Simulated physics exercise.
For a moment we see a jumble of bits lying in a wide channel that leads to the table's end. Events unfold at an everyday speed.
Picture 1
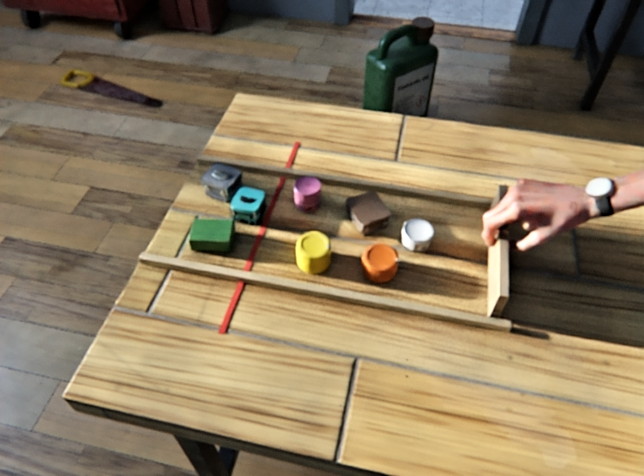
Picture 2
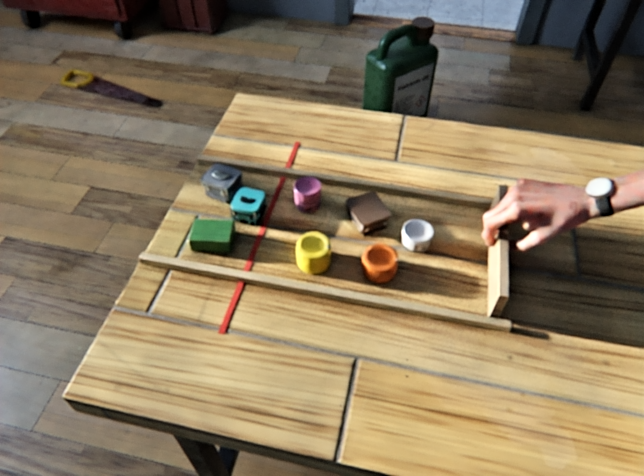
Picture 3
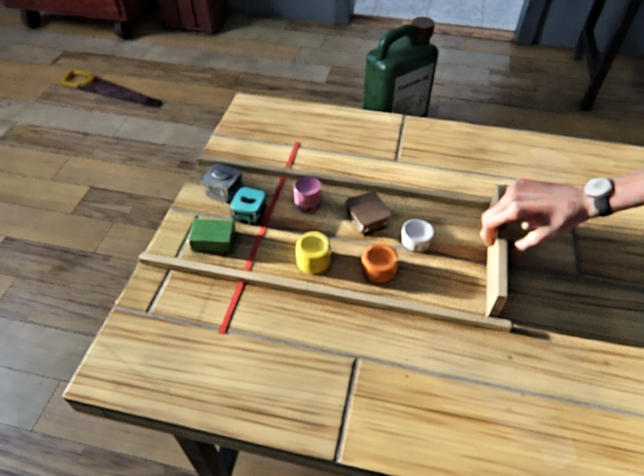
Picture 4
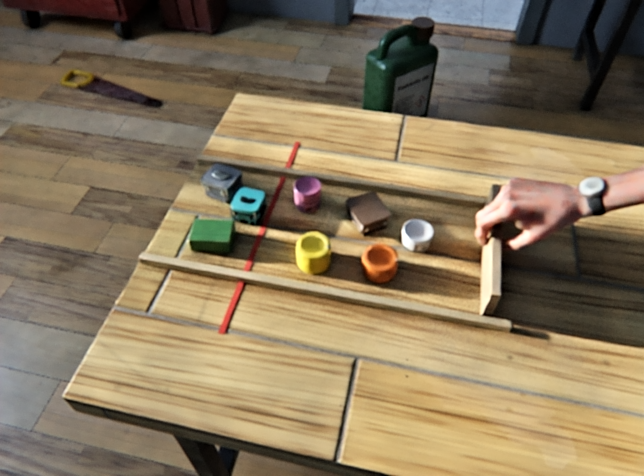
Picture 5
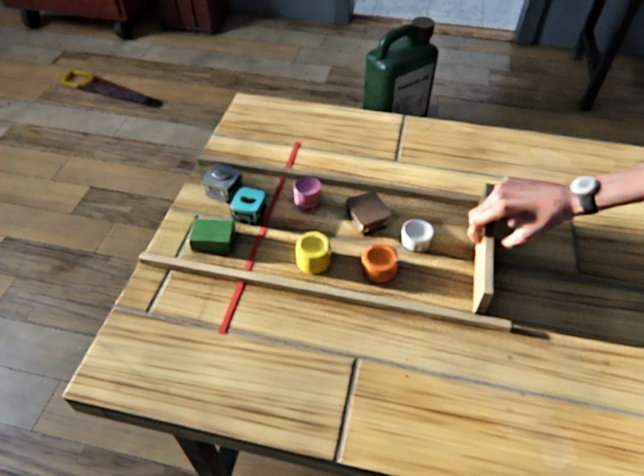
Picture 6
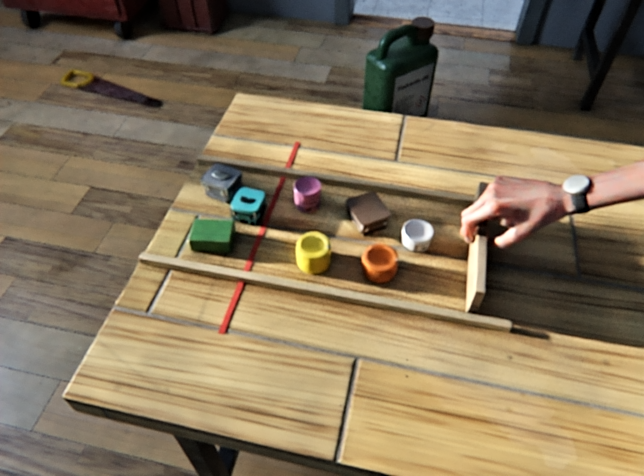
A hand slides a wooden board slightly left along a channel holding small colored objects.
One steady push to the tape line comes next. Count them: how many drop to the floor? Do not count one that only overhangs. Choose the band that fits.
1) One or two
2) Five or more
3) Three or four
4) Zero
4, zero.
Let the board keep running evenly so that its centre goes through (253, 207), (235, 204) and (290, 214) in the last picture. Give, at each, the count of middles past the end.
Counts by place: 0 / 1 / 0.
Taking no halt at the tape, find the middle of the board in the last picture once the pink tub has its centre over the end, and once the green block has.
First near (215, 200), second near (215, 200).
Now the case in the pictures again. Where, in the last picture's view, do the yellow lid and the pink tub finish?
Near (207, 246) and (234, 181).
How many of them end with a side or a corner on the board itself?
It ends up touching 3.
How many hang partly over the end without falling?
Counting them gives 0.
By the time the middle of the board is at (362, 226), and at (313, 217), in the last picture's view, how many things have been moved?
I count 4 first and 5 after.
Soon after, none off yet; grey case at rest near (223, 183); green block at rest near (213, 236); turquoise case at rest near (249, 206).
At rest, the number that fall off is zero.
